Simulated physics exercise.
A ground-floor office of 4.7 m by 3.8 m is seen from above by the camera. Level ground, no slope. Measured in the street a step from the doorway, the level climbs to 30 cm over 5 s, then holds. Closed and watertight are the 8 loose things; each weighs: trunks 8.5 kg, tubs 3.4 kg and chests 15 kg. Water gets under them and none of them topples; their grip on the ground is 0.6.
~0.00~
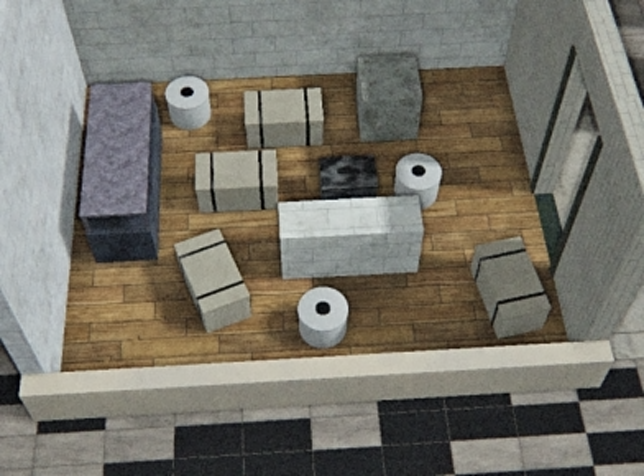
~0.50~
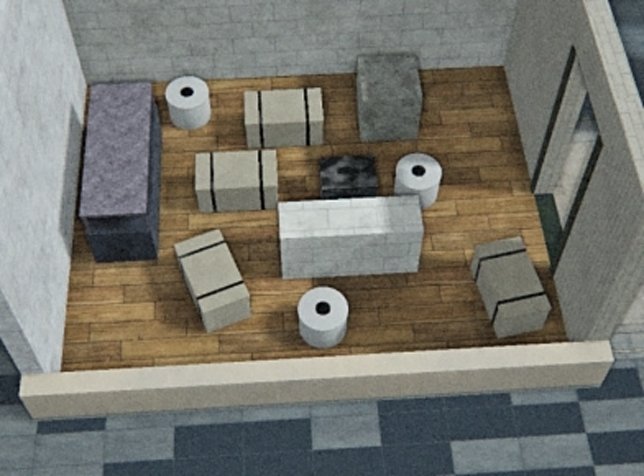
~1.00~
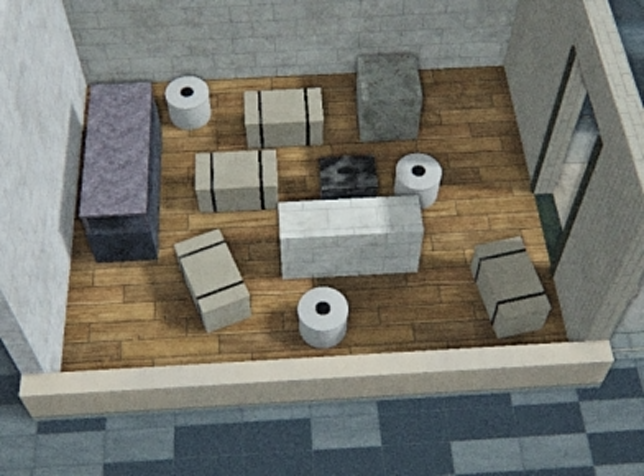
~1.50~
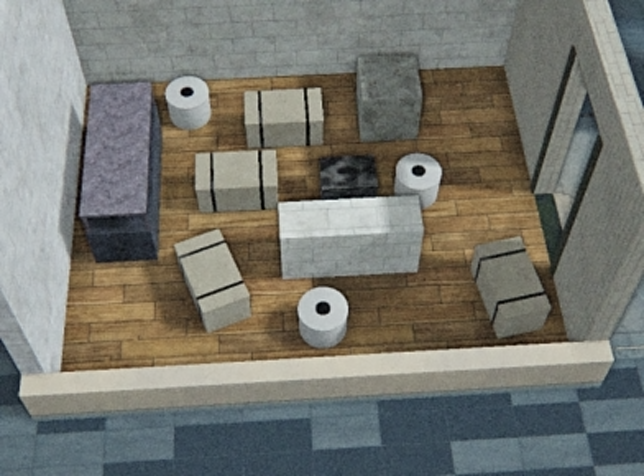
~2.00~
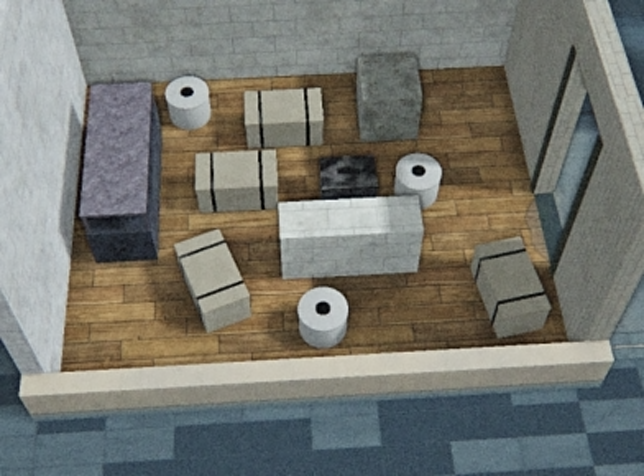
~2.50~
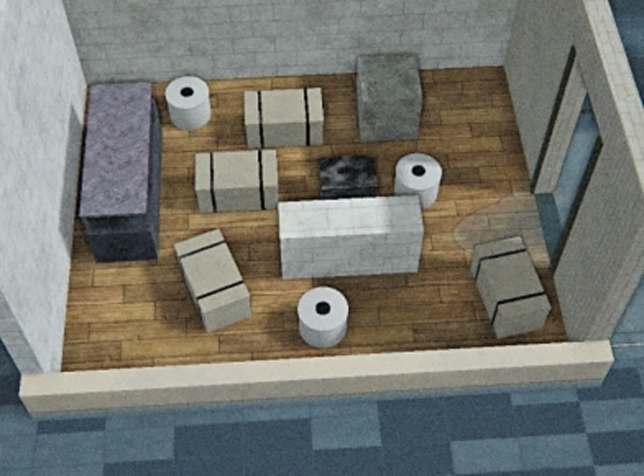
To begin with, crates, white tubs and blocks stand on a dry wooden floor inside a walled room, beside checkered paving. The paving outside then turns bluish as water covers it, and finally a thin film of water spreads in through the doorway on the right, while the objects stay still.
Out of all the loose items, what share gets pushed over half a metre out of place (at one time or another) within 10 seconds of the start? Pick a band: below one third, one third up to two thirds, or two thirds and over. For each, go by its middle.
The share is two thirds and over.
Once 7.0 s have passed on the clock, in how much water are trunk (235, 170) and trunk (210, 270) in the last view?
Roughly 5 and 5 cm.
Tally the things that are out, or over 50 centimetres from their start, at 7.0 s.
I get 4.
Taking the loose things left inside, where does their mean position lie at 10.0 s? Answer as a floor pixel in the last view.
That lands at roughly (217, 203).
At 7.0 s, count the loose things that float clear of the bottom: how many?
At that point I count 6.
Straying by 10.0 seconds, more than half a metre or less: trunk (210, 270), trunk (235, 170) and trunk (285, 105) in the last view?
Taking them in that order, the first is beyond the limit, the second within the limit and the third beyond the limit.
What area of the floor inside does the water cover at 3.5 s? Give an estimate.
My estimate is roughly 3.0 m2.
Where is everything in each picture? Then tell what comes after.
A trunk at (512, 276) rests on the ground; a trunk at (283, 106), on the bottom; 0.0 m2 under water; 0 of 8 have shifted, in the first frame.
A trunk at (512, 276) rests on the ground; a trunk at (283, 106), on the bottom; water covers 0.0 m2; 0 of 8 have shifted, in the second frame.
A trunk at (512, 276) rests on the ground; a trunk at (283, 106), on the bottom; 0.0 m2 under water; 0 of 8 have shifted, in the third frame.
A trunk at (512, 276) rests on the ground; a trunk at (283, 106), on the bottom; water covers 0.0 m2; 0 of 8 have shifted, in the fourth frame.
A trunk at (512, 276) rests on the ground; a trunk at (283, 106), on the bottom; water covers 0.1 m2; 0 of 8 have shifted, in the fifth frame.
A trunk at (512, 276) rests on the ground; a trunk at (283, 106) rests on the ground; water covers 0.6 m2; 0 of 8 have shifted, in the sixth frame.
After 3.5 s 0 of 8 are over 50 cm from their spots; 0 afloat.
After 4.5 s 1 of 8 are over 50 cm from their spots; 1 afloat.
After 7.0 s 4 of 8 are over 50 cm from their spots; 6 afloat.
After 10.0 s 7 of 8 are over 50 cm from their spots, and 7 have been at some point; 8 afloat.
